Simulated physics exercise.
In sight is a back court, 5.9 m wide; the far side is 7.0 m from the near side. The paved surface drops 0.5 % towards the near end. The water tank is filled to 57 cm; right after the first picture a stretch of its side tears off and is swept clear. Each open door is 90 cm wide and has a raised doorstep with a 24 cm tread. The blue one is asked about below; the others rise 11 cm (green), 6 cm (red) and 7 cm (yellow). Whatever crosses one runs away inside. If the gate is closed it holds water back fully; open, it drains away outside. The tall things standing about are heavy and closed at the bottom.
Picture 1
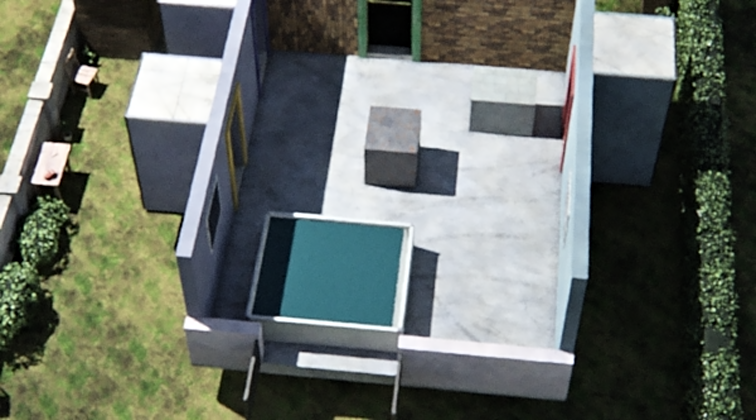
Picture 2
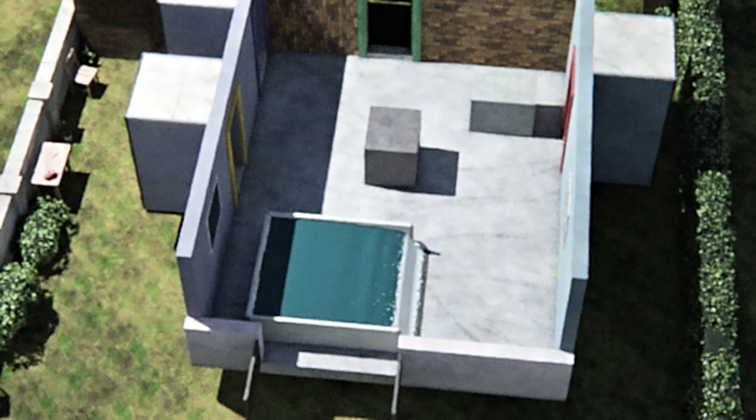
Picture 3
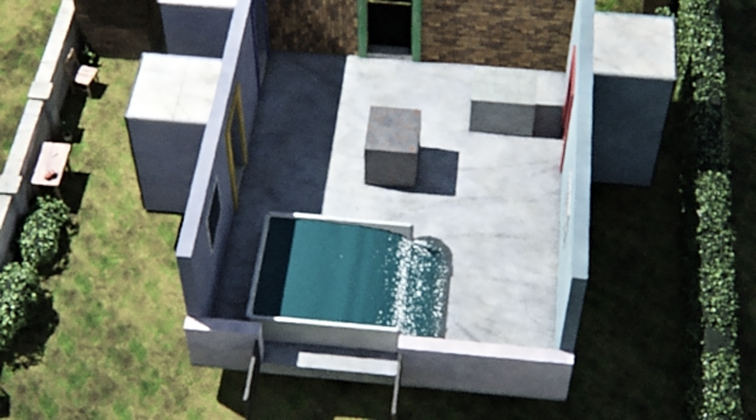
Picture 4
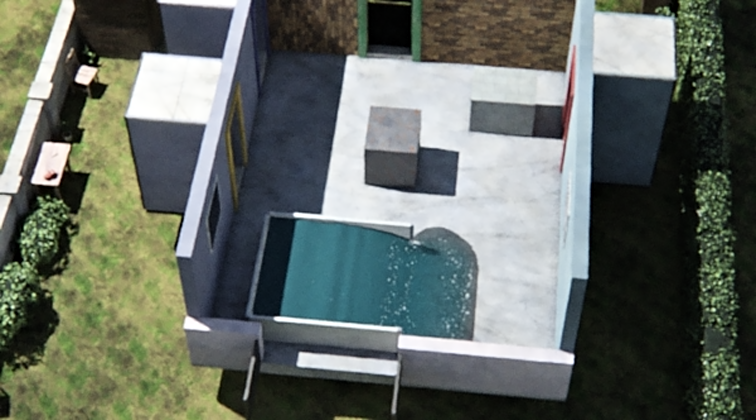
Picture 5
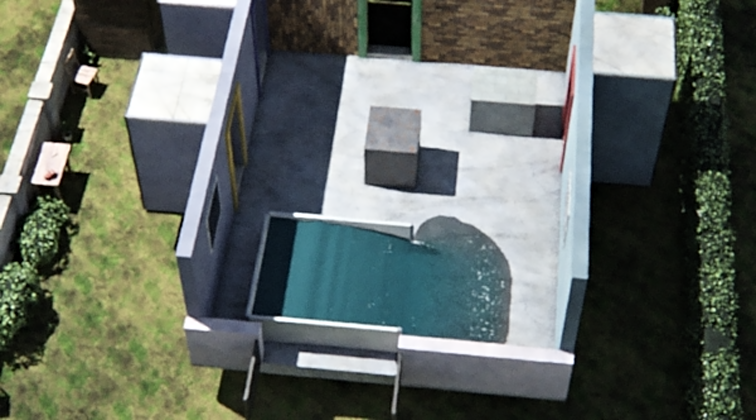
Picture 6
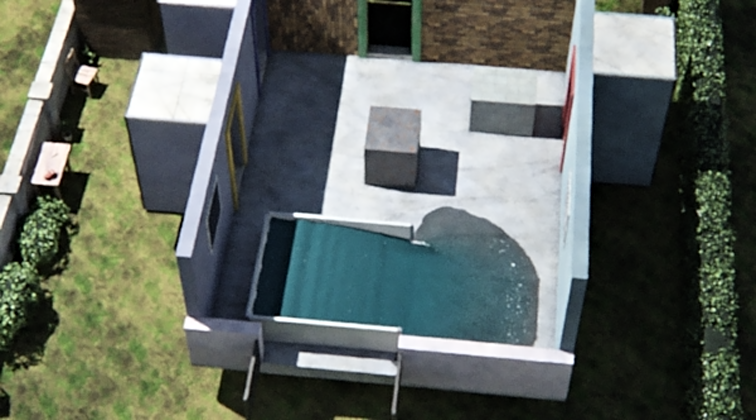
Teal water pouring from the open right side of a water tank and spreading rightward across a pale walled courtyard floor.
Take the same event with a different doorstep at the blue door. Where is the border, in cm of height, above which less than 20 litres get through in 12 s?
At least 14.5 cm or so.
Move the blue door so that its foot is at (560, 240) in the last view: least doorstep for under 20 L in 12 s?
About 21 cm.
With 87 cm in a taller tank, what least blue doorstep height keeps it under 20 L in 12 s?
About 27 cm.
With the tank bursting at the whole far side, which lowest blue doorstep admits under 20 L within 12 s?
Then roughly 26 cm.
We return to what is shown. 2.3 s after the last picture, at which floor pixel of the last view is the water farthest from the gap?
Near (560, 78).
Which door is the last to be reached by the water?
It is the yellow one.
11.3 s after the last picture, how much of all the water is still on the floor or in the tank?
Roughly 92 in a hundred.
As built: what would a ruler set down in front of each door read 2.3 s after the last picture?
Depths in cm: Green 0, red 9, blue 0, yellow 0.
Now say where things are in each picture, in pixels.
In the first frame, the water tank at (332, 272) is whole and still, 57 cm deep; the blue door at (260, 39) is dry.
In the second frame, water pours out at (404, 292) and has run 0.2 m, to a hidden place; about 7 cm deep outside, 57 cm at the back.
In the third frame, the gap is at (404, 293), the front 0.7 m out at a hidden place; the back of the water tank holds 57 cm.
In the fourth frame, the front is at a hidden place, 1.1 m from the gap at (404, 293); 2.9 m2 of floor is wet, 57 cm left at the back.
In the fifth frame, the front is at (502, 333), 1.7 m from the gap at (404, 293); 4.6 m2 of floor is wet, 57 cm left at the back.
In the sixth frame, water pours out at (404, 293) and has run 2.2 m, to (530, 336); about 7 cm deep outside, 55 cm at the back; 4.8 m in a straight line remain to the blue door at (260, 39).
Then, 0.7 s after the last picture water covers 25 % of the floor, deepest (40 cm) near (547, 367); it has not reached the blue door.
Then, 2.3 s after the last picture water covers 35 % of the floor, deepest (36 cm) near (546, 376); it has not reached the blue door.
Then, 11.3 s after the last picture water covers 95 % of the floor, deepest (16 cm) near (207, 345); 8 cm at the blue door, 0 litres in over its 26 cm doorstep.
At the blue door as built, the water peaked near 22 cm, 5.9 s after the last picture.
With a doorstep of 13 cm, 32 litres would have come in within the 12 s; with 18 cm, 7 litres. So under 20 litres takes about 14.5 cm.
